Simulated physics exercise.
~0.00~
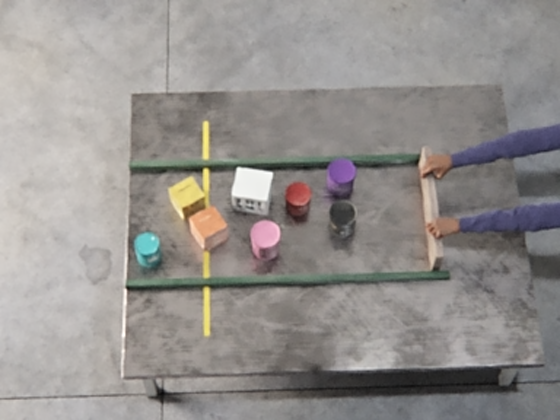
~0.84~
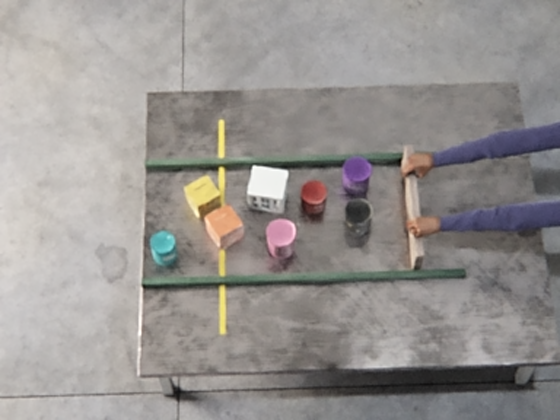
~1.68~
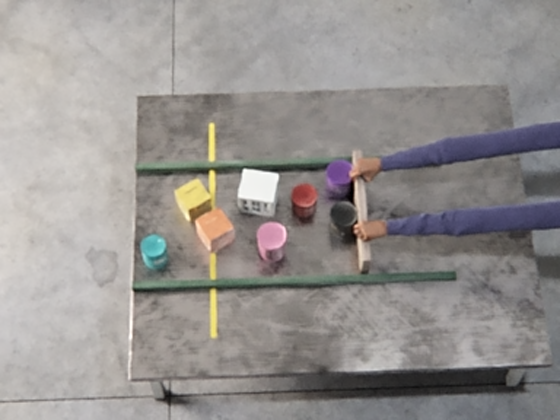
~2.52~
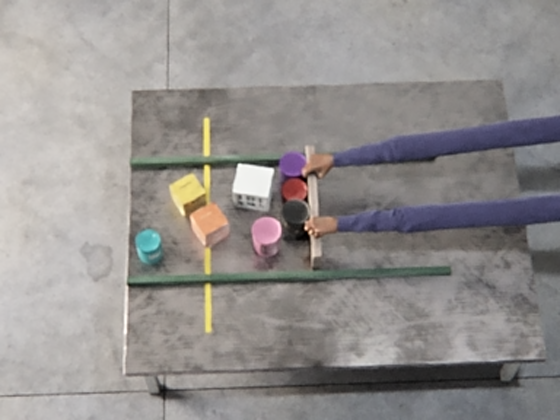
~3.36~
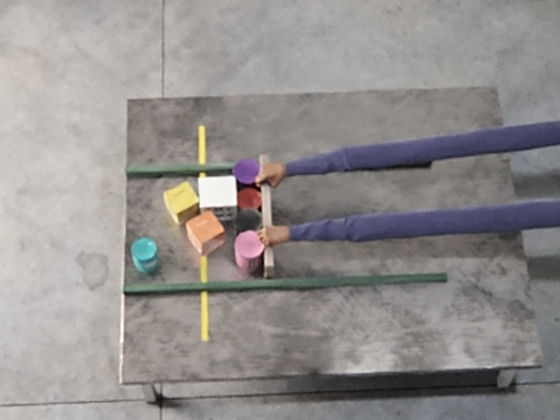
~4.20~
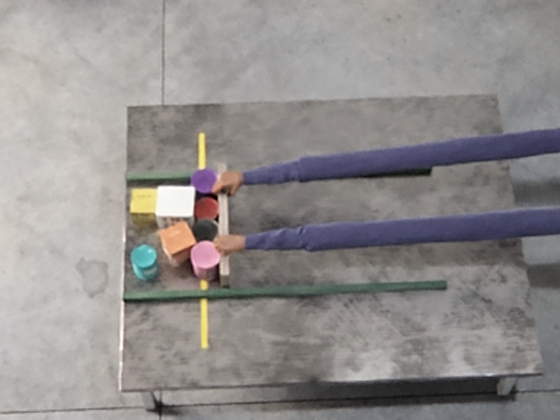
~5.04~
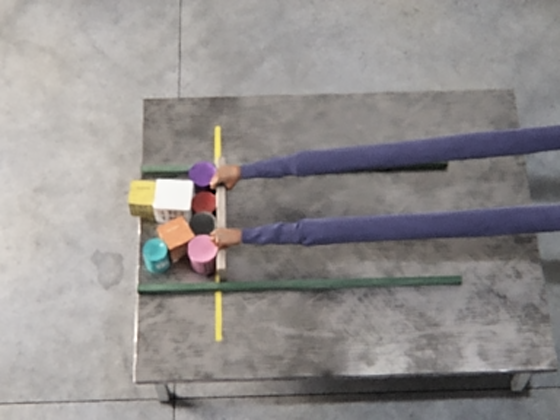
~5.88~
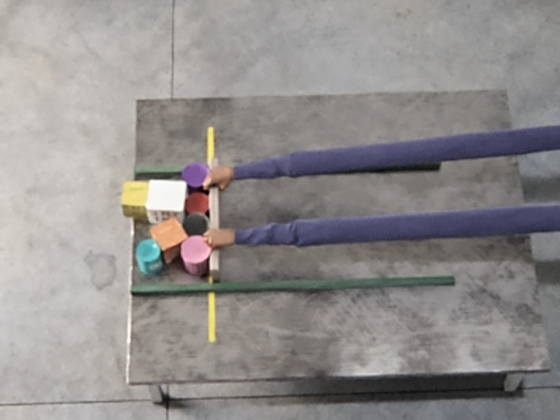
Two hands slid an upright plank leftward across a raised deck, sweeping together purple, red, black and pink pails, a white crate and yellow and orange blocks, then stopped at the yellow tape with everything crowded near the left edge and nothing fallen.
